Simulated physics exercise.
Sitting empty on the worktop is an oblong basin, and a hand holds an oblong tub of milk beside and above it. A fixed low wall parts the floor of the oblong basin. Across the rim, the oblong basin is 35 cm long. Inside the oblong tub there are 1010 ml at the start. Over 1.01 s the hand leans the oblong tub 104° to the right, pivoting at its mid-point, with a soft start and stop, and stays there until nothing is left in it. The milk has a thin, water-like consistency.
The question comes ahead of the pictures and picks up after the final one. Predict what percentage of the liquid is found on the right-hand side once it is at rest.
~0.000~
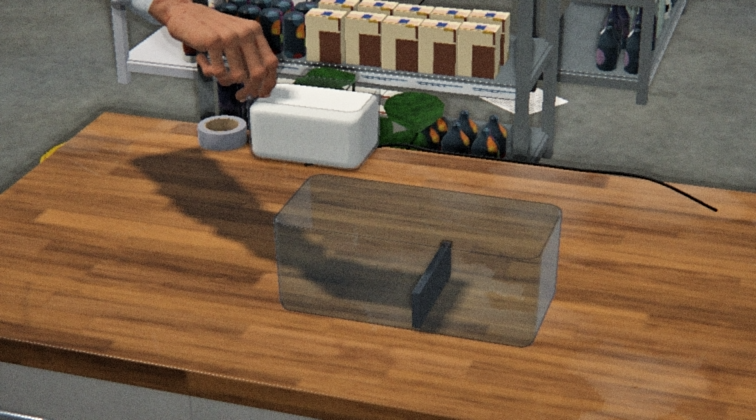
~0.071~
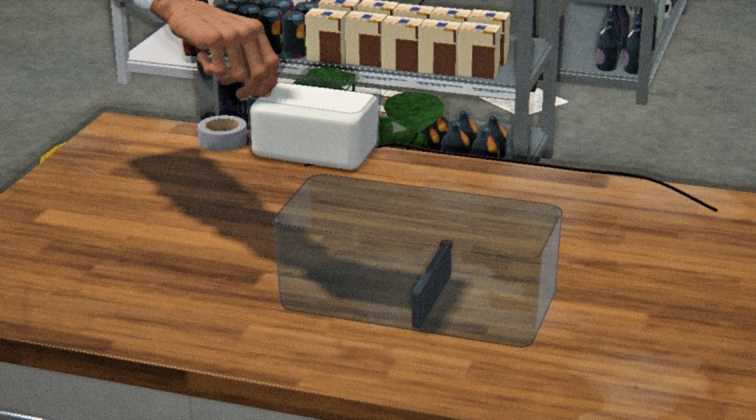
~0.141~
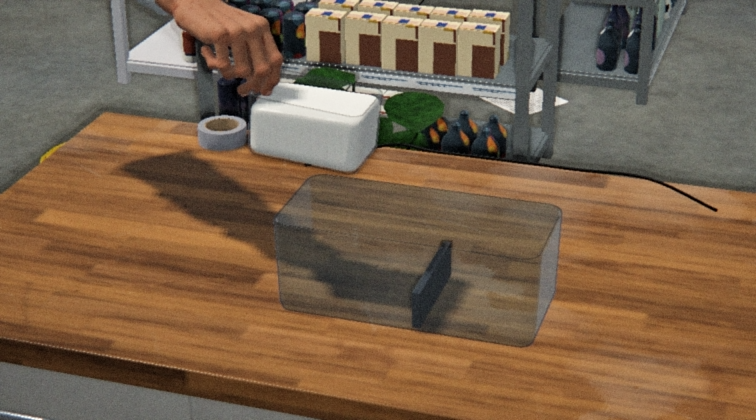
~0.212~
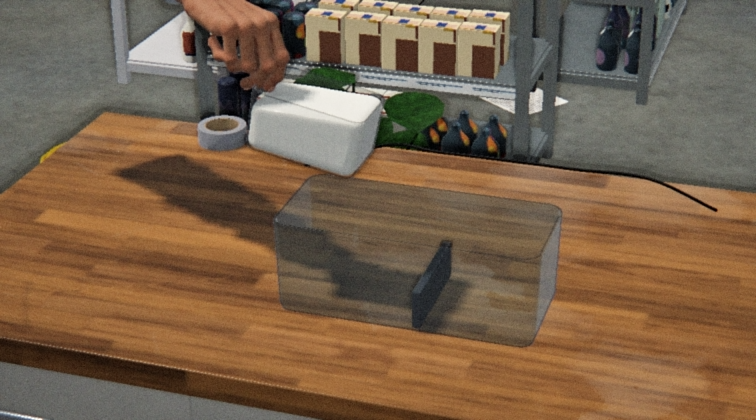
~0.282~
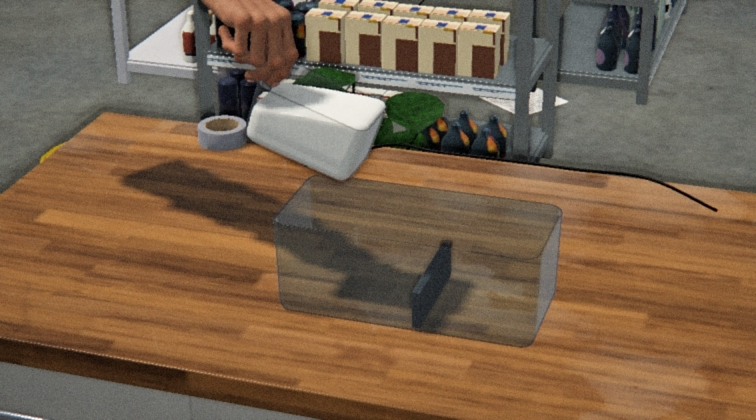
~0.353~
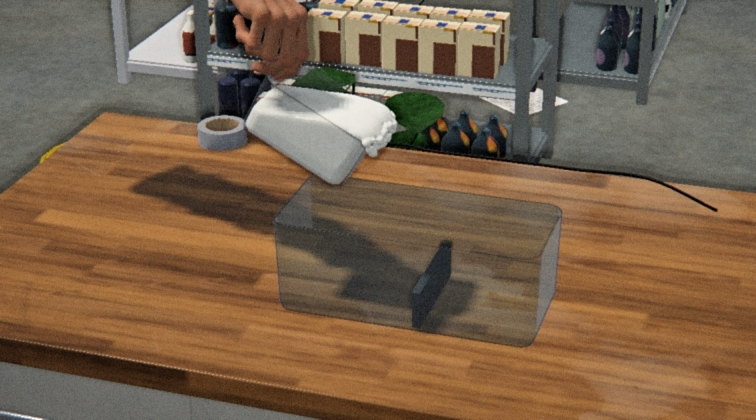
About 40 % is on the right.
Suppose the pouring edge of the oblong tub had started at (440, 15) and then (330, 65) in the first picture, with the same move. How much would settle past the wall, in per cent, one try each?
It comes to 80 per cent, and then 5 per cent.
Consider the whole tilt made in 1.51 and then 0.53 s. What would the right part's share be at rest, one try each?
The first try gives around 50 percent, the second around 15 percent.
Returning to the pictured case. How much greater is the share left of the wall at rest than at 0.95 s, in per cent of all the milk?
About 10 percent, give or take.
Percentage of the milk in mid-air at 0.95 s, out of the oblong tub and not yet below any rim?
3 in a hundred, give or take.
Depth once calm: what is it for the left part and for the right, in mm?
Left roughly 20 mm; right roughly 18 mm.
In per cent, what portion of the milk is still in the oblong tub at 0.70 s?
Still held: Roughly 30 % of the total.
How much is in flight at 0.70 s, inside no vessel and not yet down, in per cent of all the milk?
28 %.
By 0.70 s the tilt is 82° and 30 per cent is still to pour, 17 is left of the wall and 26 right of it.
By 0.95 s the tilt is 103° and 7 per cent is still to pour, 50 is left of the wall and 39 right of it.
By 1.22 s the tilt is 104° and 1 per cent is still to pour, 58 is left of the wall and 39 right of it.
By 1.51 s the tilt is 104° and 0 per cent is still to pour, 59 is left of the wall and 39 right of it.
At rest 59 per cent lies left of the wall, 40 right of it and 1 outside.
